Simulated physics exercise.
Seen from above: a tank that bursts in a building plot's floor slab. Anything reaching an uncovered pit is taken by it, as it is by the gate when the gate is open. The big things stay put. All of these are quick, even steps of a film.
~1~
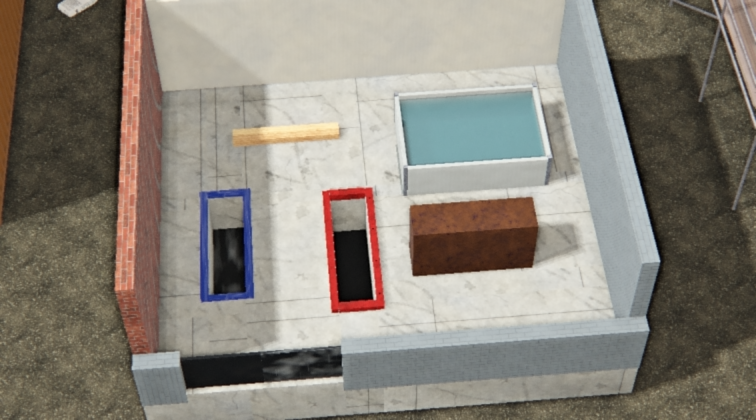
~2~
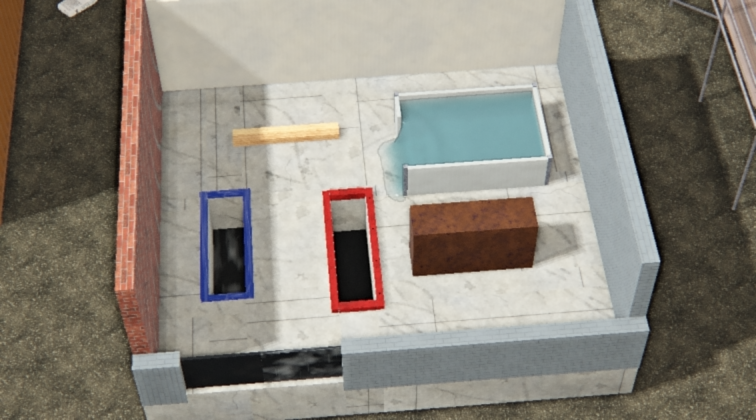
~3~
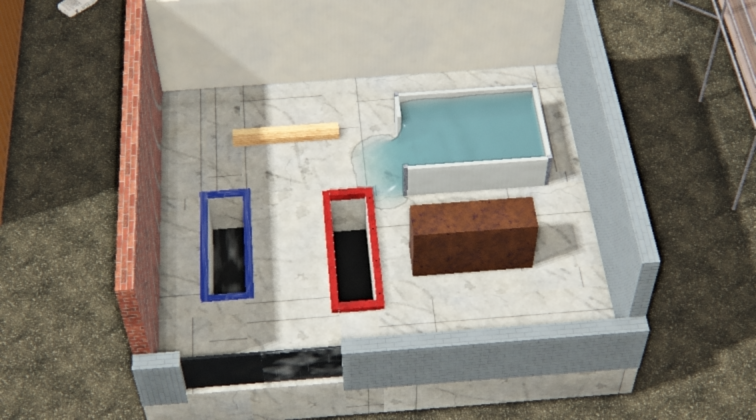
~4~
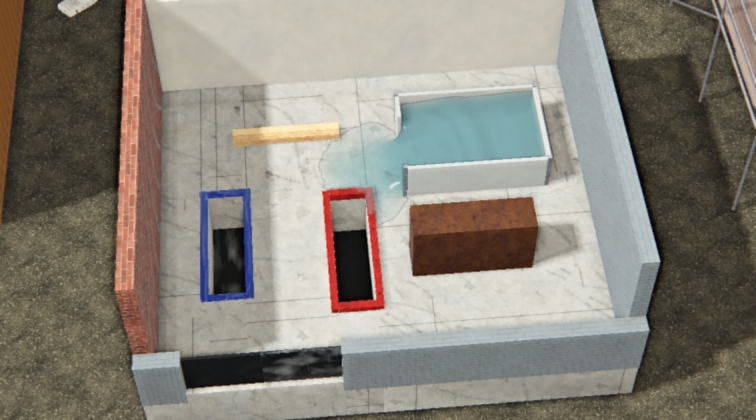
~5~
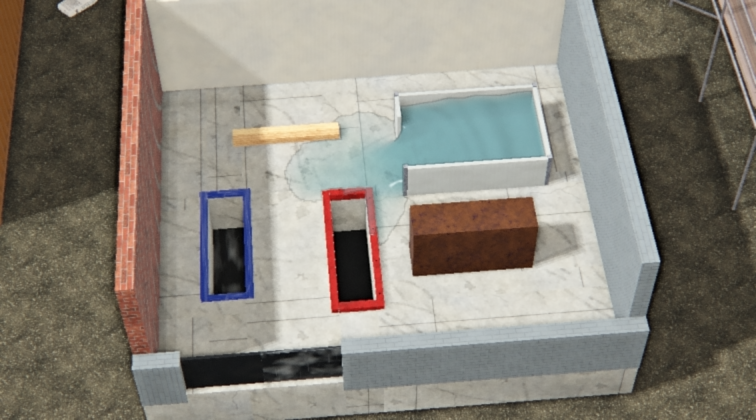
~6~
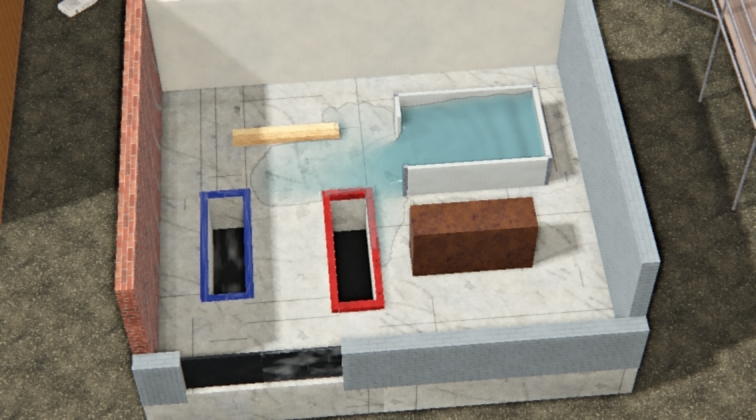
A walled plot with a pale marble-like floor is seen from above at an angle, with a brick wall at left and grey walls at right and front. A white-sided tank of blue-green water sits at upper right, above a brown block, with a wooden bar and blue and red framed openings to the left. Water bursts through the tank's left end and spreads leftward in a thin sheet, while the camera stays still.
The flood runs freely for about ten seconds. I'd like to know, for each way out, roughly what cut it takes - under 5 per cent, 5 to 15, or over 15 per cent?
The gate takes under 5 per cent. The blue pit takes over 15 per cent. The red pit takes 5 to 15 per cent.
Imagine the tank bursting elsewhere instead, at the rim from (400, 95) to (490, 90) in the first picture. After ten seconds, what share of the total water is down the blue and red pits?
The blue pit takes 15 per cent and the red pit 0 per cent.
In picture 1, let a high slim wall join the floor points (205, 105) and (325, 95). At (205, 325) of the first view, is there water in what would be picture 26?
Submerged.
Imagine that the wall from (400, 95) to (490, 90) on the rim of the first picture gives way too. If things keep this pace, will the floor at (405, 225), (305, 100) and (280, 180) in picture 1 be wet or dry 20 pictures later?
In that order: Free of water, awash, dry.
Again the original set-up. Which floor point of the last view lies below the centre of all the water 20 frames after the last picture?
I reckon somewhere around (360, 167).
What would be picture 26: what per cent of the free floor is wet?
Roughly 40 %.
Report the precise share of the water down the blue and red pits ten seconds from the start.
I reckon close to 26 % and close to 10 % respectively.
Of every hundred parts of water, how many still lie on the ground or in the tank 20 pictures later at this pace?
Estimate: Close to 80 %.
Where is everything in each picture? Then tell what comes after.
The first frame shows still water in the tank at (471, 129).
In the second frame, the front is at (398, 196), out from the gap at (404, 161).
In the third frame, water pours out at (404, 161) and has run to (379, 204).
In the fourth frame, water pours out at (404, 161) and has run to (325, 163).
In the fifth frame, water pours out at (404, 161) and has run to (292, 171).
In the sixth frame, water pours out at (404, 161) and has run to (258, 186).
A moment on, water covers 20 % of the floor; the gate 0 %, the blue pit 1 %, the red pit 3 %.
Next, water covers 30 % of the floor; the gate 0 %, the blue pit 5 %, the red pit 7 %.
Then, water covers 40 % of the floor; the gate 0 %, the blue pit 11 %, the red pit 9 %.
Later, water covers 60 % of the floor; the gate 0 %, the blue pit 18 %, the red pit 10 %.
In the end, water covers 85 % of the floor; the gate 0 %, the blue pit 26 %, the red pit 10 %.
